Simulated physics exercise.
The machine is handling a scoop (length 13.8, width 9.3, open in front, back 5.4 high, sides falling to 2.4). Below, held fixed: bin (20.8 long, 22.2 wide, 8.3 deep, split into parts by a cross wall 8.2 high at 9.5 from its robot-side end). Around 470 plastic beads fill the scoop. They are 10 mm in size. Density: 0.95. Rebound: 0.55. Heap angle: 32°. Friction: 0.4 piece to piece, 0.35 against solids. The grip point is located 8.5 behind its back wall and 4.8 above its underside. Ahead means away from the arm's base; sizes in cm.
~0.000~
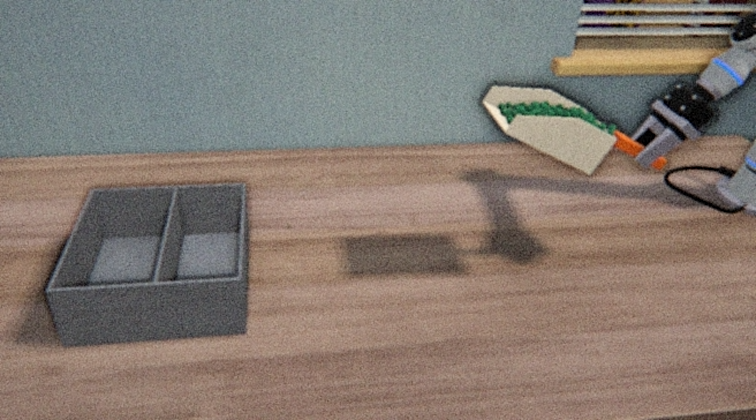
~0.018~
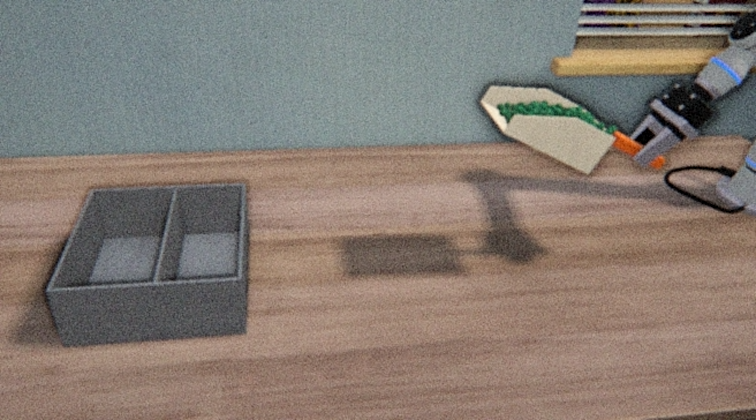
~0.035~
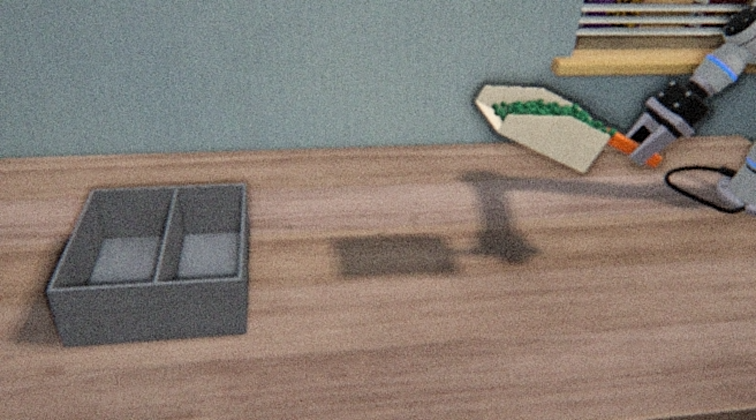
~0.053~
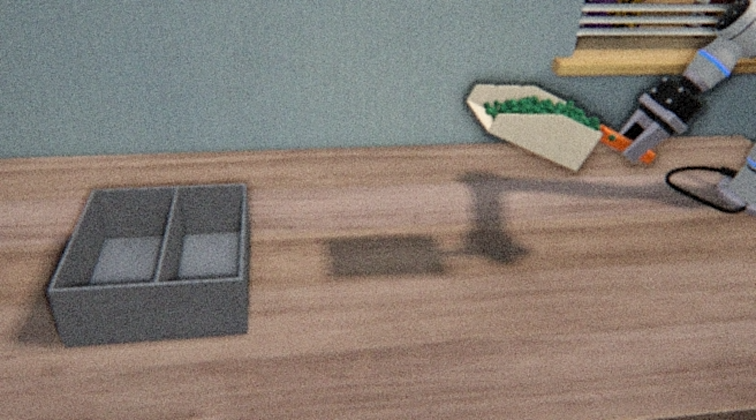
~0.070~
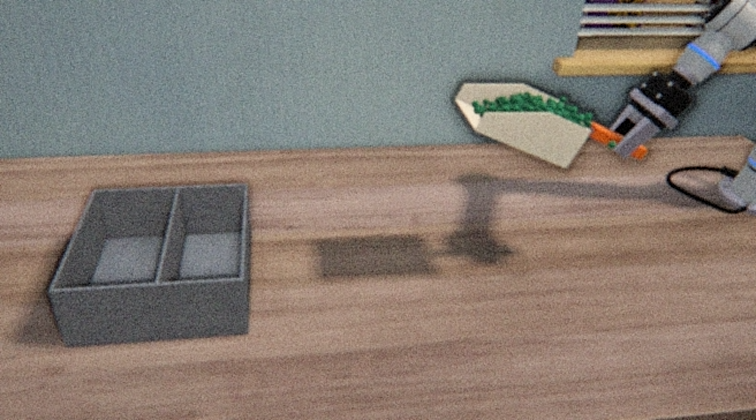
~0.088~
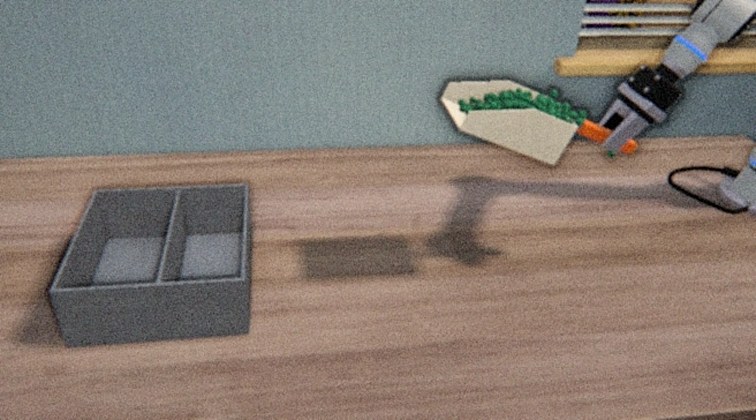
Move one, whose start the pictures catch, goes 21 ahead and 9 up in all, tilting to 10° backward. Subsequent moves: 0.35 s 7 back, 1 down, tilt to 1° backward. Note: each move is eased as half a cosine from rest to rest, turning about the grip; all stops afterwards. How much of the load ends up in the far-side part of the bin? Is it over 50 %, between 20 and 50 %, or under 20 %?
It is under 20 %.
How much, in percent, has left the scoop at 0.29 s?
30 %.
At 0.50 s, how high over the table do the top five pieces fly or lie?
About 24 cm.
After 0.29 s, tilted 10° backward, highest piece 30 above the table; 335 on the scoop, 131 in flight or on a rim.
After 0.50 s, tilted 3° backward, highest piece 24 above the table; 162 in the robot-side part, 101 on the scoop, 42 in the far-side part, 3 on the table or floor, 158 in flight or on a rim.
After 0.80 s, level, highest piece 23 above the table; 165 in the robot-side part, 143 on the table or floor, 96 on the scoop, 42 in the far-side part, 20 in flight or on a rim.
After 1.85 s, level, highest piece 23 above the table; 165 in the robot-side part, 163 on the table or floor, 96 on the scoop, 42 in the far-side part.
In the end, 165 in the robot-side part, 163 on the table or floor, 96 on the scoop, 42 in the far-side part. That is 9 % in the far-side part of the bin.
